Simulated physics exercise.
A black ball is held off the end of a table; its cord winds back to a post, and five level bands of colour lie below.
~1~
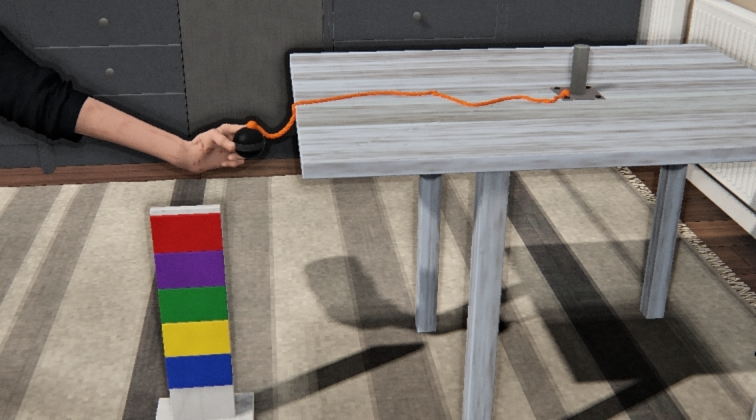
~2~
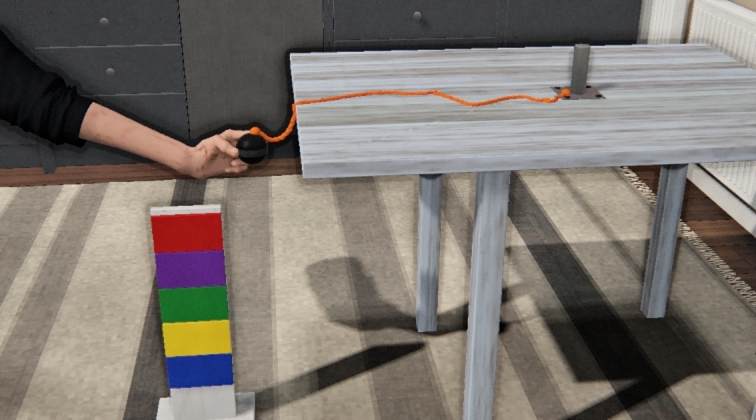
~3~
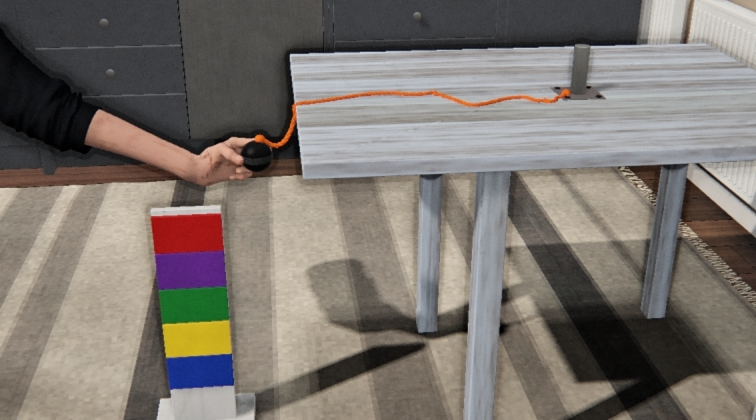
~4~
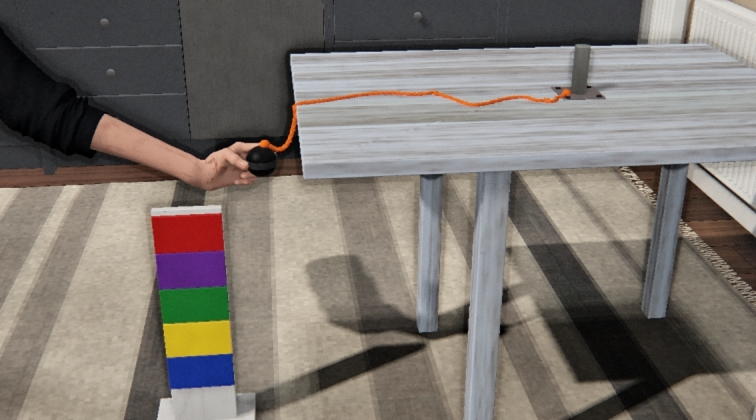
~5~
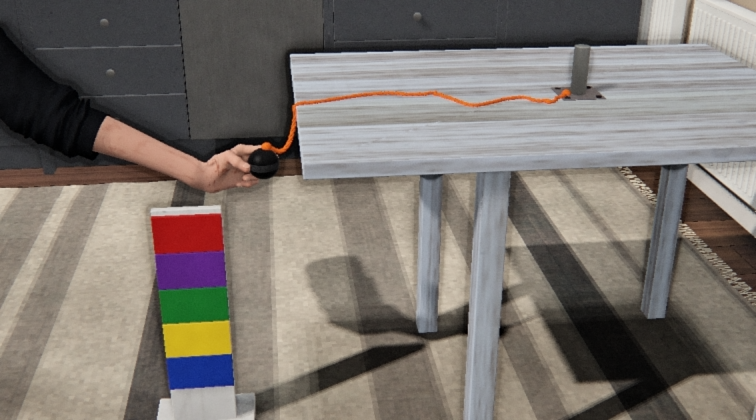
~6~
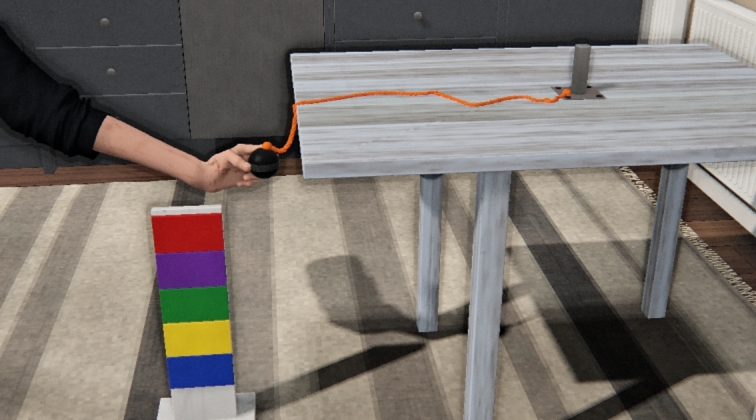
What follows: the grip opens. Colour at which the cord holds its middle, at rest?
Purple.
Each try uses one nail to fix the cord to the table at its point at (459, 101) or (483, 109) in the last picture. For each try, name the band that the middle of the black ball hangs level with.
First try red, second try red.
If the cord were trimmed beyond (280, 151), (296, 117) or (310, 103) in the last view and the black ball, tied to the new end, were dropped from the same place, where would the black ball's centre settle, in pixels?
I'd expect it near (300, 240) on the first try, near (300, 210) on the second and near (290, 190) on the third.
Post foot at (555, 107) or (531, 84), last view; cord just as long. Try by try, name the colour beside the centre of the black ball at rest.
The first case gives green, the second gives green.
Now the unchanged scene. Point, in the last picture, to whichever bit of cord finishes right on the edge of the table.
Near (366, 94).
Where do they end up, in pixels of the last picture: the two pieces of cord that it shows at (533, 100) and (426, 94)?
One finishes at (498, 96) and the other at (358, 104).
Soon after, ball near (288, 243); level with red.
Then, ball near (313, 253); level with purple.
Further on, ball near (312, 260); level with purple.
At rest, ball near (295, 262); level with purple. Its middle rests at the purple band.
